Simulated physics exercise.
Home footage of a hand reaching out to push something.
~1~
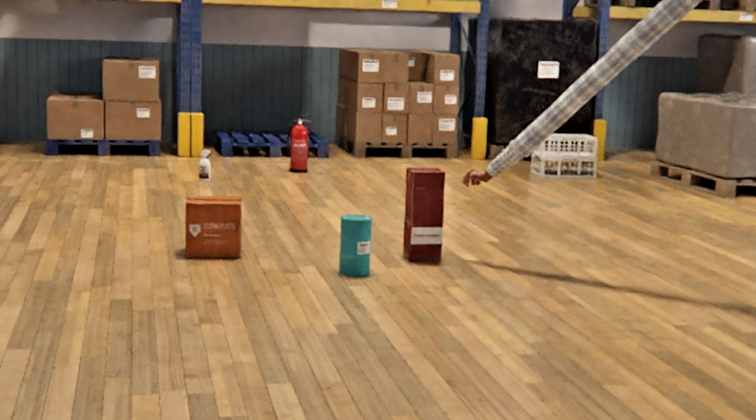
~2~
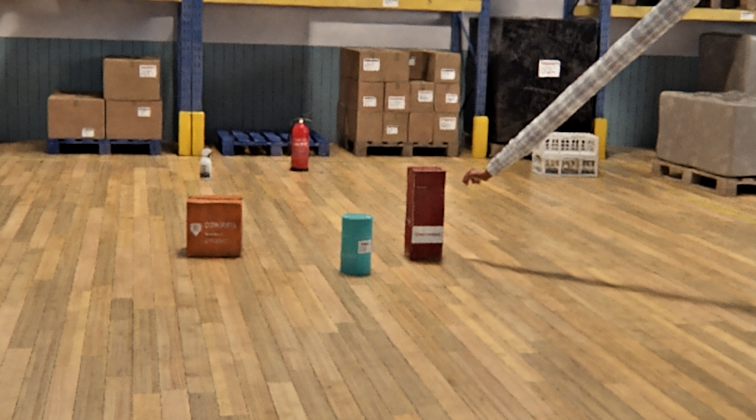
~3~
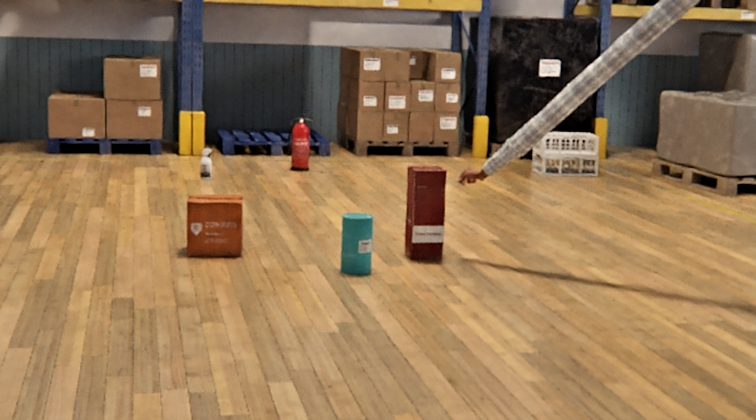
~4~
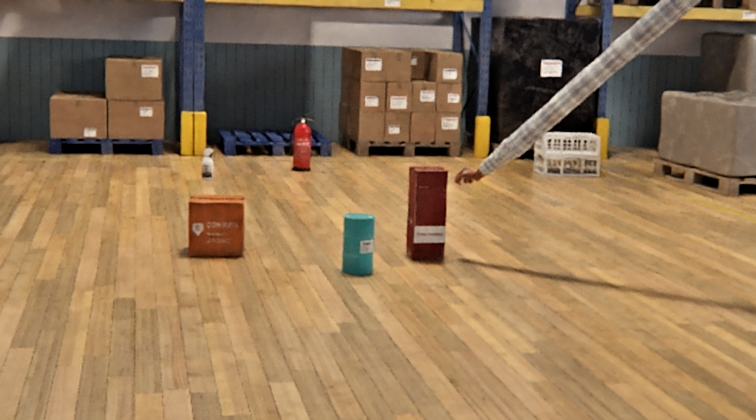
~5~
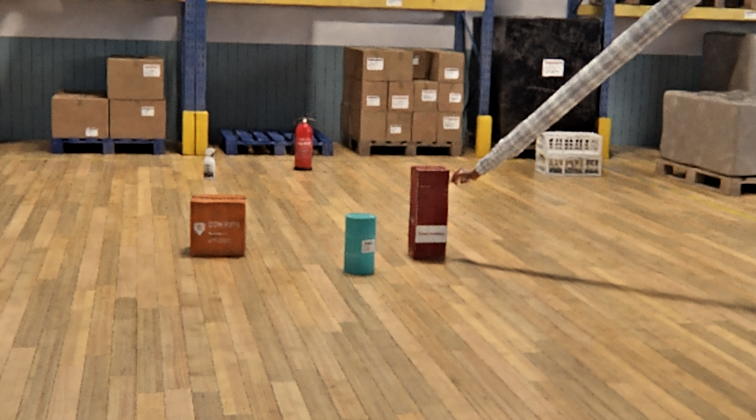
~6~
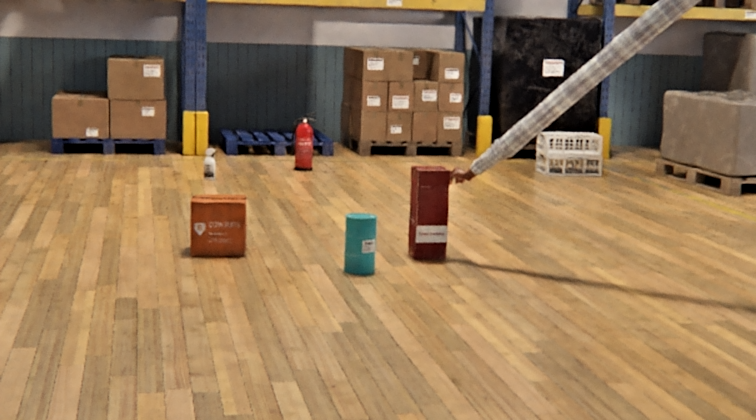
A hand on a long sleeved arm moves slightly left toward the tall red box.
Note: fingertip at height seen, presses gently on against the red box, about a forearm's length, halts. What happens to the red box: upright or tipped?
Ends up knocked over.
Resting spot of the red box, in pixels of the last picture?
The object finishes roughly at pixel (364, 241).
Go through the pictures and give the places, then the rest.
In the first frame, red box (424, 214).
In the second frame, red box (425, 213).
In the third frame, red box (425, 213).
In the fourth frame, red box (427, 213).
In the fifth frame, red box (428, 212).
In the sixth frame, red box (429, 212).
Then, 0.30 s later than the last frame, red box tilted by 12° near (419, 210).
Then, 0.80 s later than the last frame, red box tilted by 41° near (396, 213).
Then, 0.90 s later than the last frame, red box tilted by 56° near (385, 219).
Then, 1.10 s later than the last frame, red box on its side near (364, 238).
When it is over, lying over on the floor, red box. End places, in pixels of the last picture, red box near (364, 241).
